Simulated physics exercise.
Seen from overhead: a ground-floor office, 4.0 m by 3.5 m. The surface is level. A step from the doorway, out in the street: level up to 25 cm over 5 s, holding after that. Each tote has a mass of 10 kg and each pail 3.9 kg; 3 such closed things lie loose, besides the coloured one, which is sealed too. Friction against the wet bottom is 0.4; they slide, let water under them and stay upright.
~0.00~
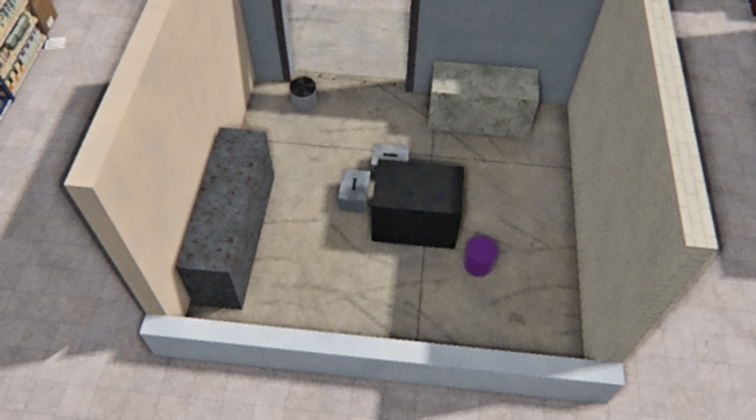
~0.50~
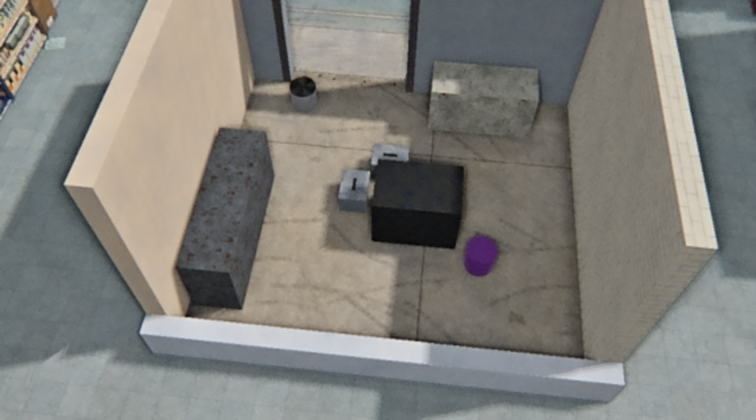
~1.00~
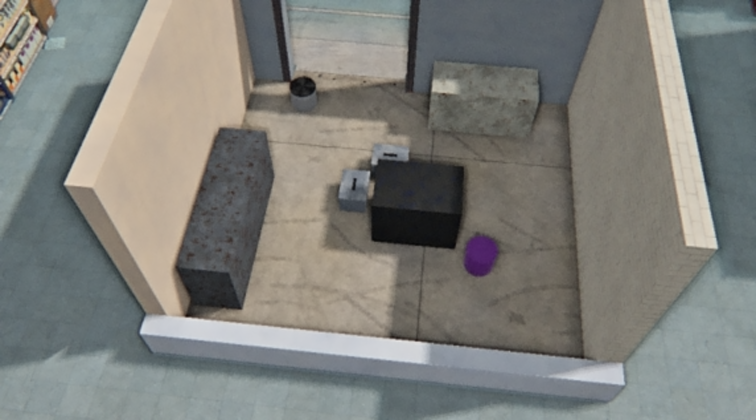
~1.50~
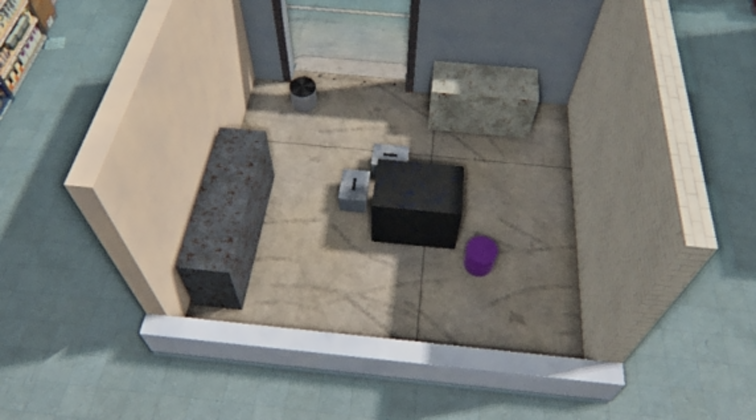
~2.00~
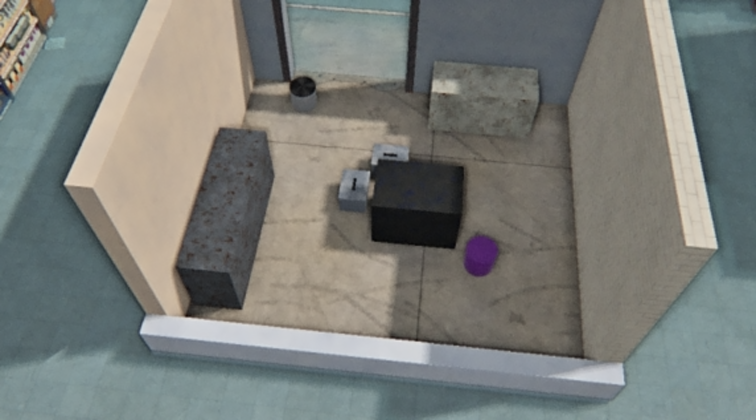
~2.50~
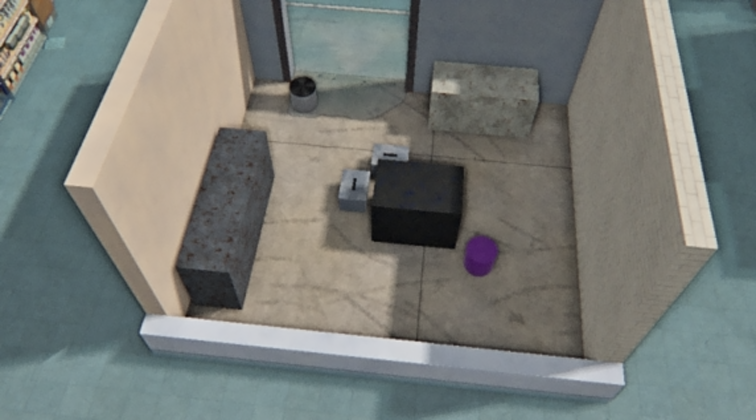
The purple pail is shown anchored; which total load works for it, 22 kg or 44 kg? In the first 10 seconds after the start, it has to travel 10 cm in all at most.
22 kg already.
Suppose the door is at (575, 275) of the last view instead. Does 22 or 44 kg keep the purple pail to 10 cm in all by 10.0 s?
Moved there, the heavy choice alone works.
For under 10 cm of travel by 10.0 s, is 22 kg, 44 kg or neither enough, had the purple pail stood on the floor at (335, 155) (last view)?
Looking at the loads, only the heavier keeps it.
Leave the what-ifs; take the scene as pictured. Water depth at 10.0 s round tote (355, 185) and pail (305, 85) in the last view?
I'd estimate 16 cm for the first and 13 cm for the second.
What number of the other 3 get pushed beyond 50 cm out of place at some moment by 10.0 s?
3 of them.
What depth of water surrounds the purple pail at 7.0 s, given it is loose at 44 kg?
Close to 0 cm deep.
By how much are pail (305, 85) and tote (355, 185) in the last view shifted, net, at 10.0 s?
The first is 10 cm from its start, the second 200 cm.
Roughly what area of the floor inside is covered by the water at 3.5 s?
Wet area: Approx. 2.5 m2.
After 3.5 s the purple pail would be 0 cm from its start with 22 kg and 0 cm from its start with 44 kg; 0 cm of water round it then.
After 4.5 s the purple pail would be 0 cm from its start with 22 kg and 0 cm from its start with 44 kg; 0 cm of water round it then.
After 7.0 s the purple pail would be 0 cm from its start with 22 kg and 0 cm from its start with 44 kg; 0 cm of water round it then.
After 10.0 s the purple pail would be 0 cm from its start with 22 kg and 0 cm from its start with 44 kg; 12 cm of water round it then.
